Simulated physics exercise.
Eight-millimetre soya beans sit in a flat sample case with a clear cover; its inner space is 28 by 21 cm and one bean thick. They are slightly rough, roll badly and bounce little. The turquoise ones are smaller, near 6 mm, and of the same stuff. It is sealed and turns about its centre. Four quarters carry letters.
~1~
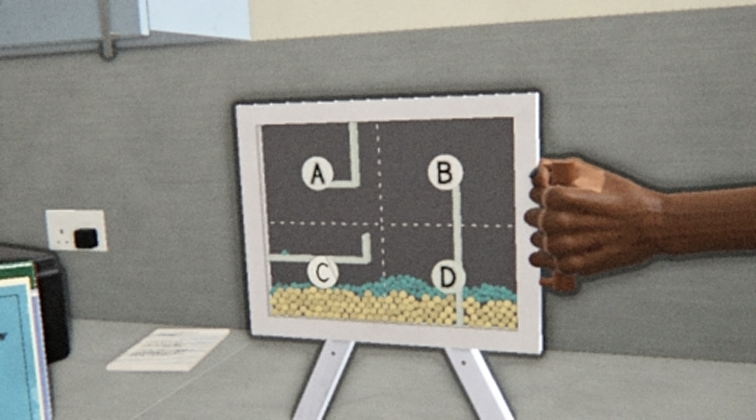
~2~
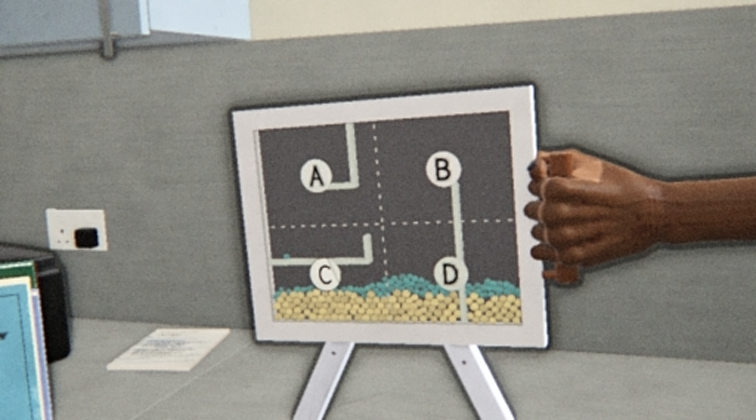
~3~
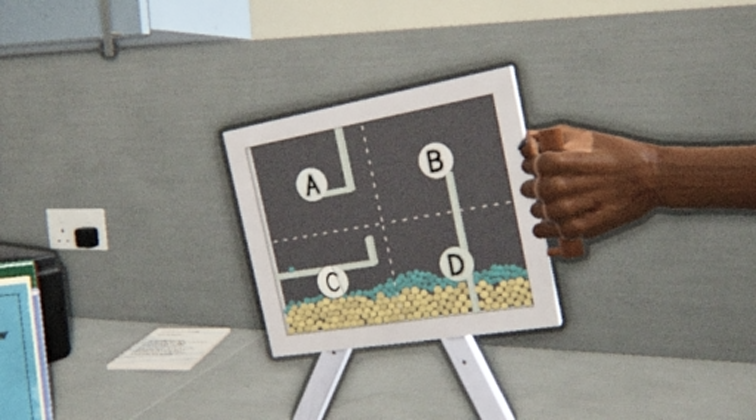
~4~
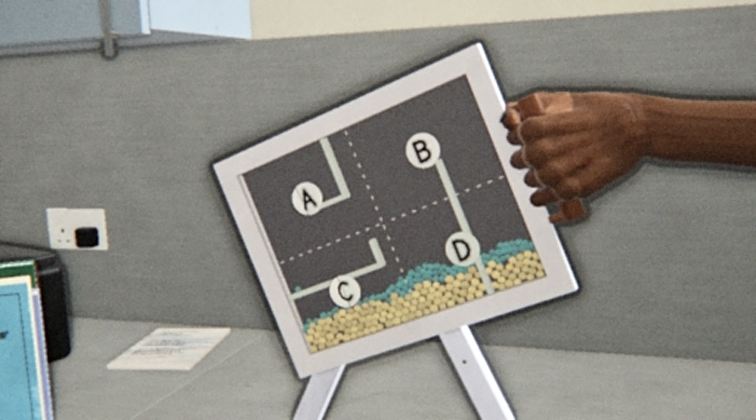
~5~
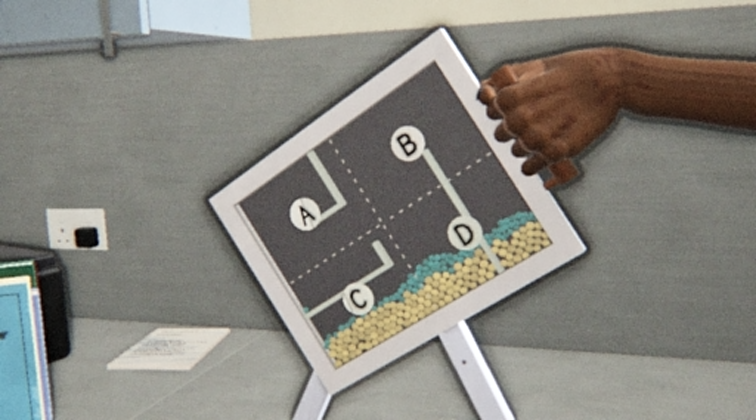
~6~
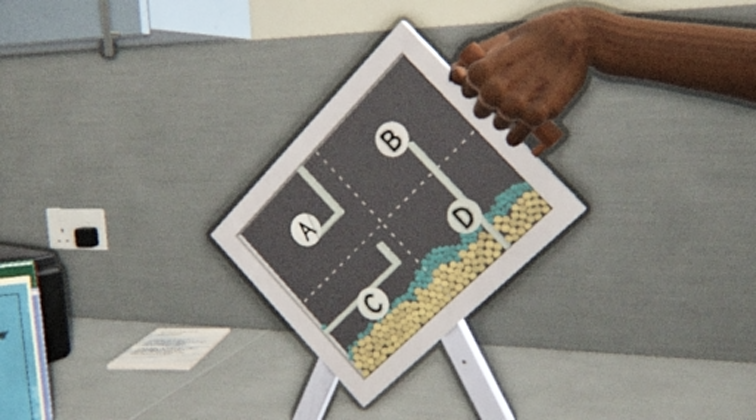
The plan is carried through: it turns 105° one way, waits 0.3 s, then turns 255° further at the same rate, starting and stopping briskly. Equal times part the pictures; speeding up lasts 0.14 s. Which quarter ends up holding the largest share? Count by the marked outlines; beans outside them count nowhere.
It is D.
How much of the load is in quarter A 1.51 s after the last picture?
Roughly 5 per cent.
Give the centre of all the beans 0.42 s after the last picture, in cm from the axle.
Some 7 cm right and 1 cm below.
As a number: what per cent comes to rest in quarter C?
Some 15 per cent.
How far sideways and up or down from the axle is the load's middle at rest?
Some 6 cm right and 7 cm below.
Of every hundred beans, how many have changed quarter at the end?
About 40 per cent.
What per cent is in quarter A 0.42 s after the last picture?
Roughly 0 per cent.
Then, 0.42 s after the last picture, it stands 105° anticlockwise; the beans' middle is 7 cm right of and 1 cm below the centre; C 75 %, D 25 %.
Then, 1.51 s after the last picture, it has come round 233° anticlockwise; the beans' middle is in line with and 1 cm below the centre; A 5 %, B 40 %, C 40 %, D 15 %.
Then, 2.29 s after the last picture, it has come round 360° anticlockwise; the beans' middle is 7 cm right of and 6 cm below the centre; C 5 %, D 90 %.
At rest 3.4 s after the last picture, it has come round 360° anticlockwise; A 0 %, B 0 %, C 15 %, D 85 %.
